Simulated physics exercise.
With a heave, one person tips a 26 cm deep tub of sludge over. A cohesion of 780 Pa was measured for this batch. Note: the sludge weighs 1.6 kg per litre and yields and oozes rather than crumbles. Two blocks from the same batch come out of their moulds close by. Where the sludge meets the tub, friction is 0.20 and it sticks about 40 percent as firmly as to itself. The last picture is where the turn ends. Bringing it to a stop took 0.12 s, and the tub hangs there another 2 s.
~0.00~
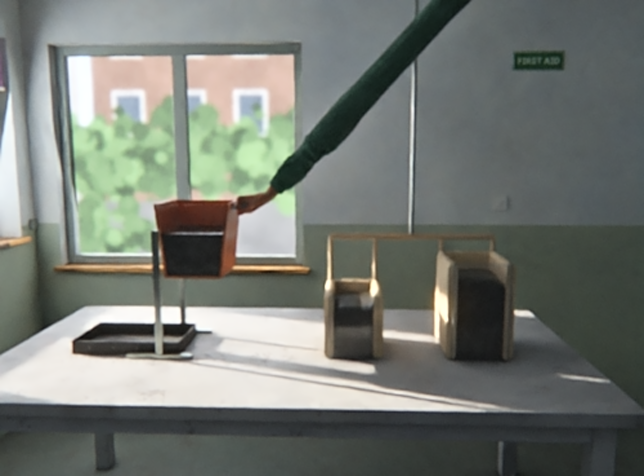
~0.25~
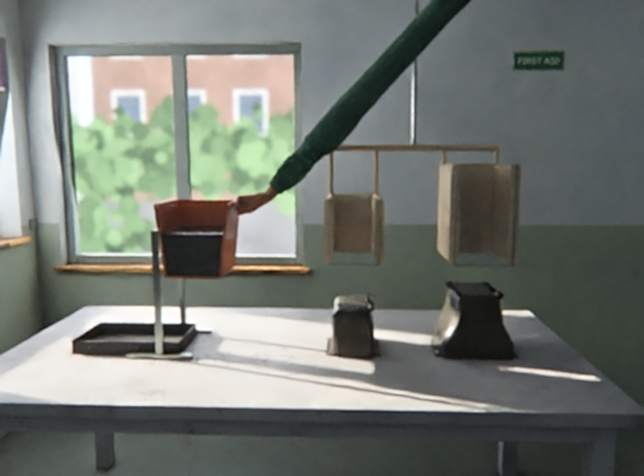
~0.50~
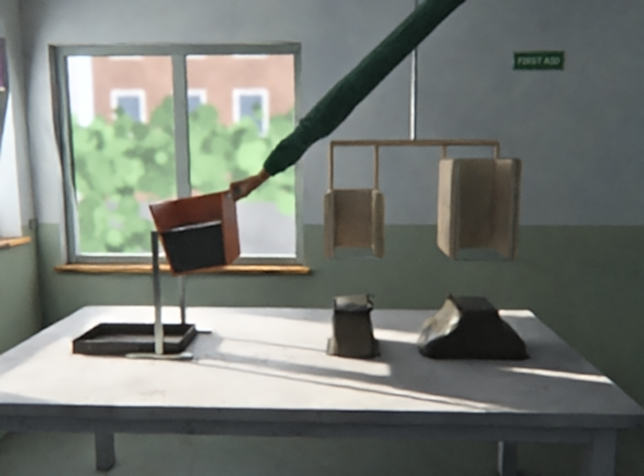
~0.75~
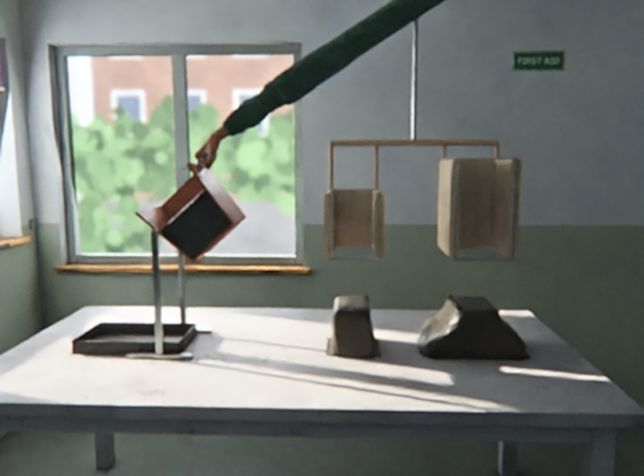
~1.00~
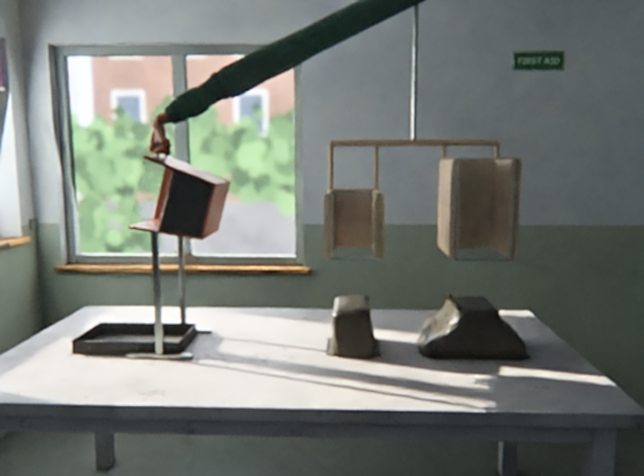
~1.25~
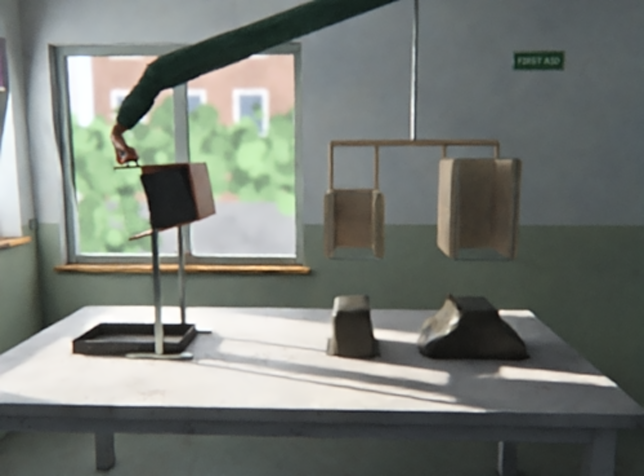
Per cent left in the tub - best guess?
Best guess: 0 %.
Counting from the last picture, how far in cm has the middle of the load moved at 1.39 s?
About 6 cm.
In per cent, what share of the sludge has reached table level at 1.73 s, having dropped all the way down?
0 per cent.
By 1.39 s, the tub is at 100 degrees and holds 100 %.
By 1.56 s, the tub is at 100 degrees and holds 69 %.
By 1.73 s, the tub is at 100 degrees and holds 35 %.
By 1.90 s, the tub is at 100 degrees and holds 0 %.
By 3.25 s, at the end, the tub is at 100 degrees and holds 0 %.
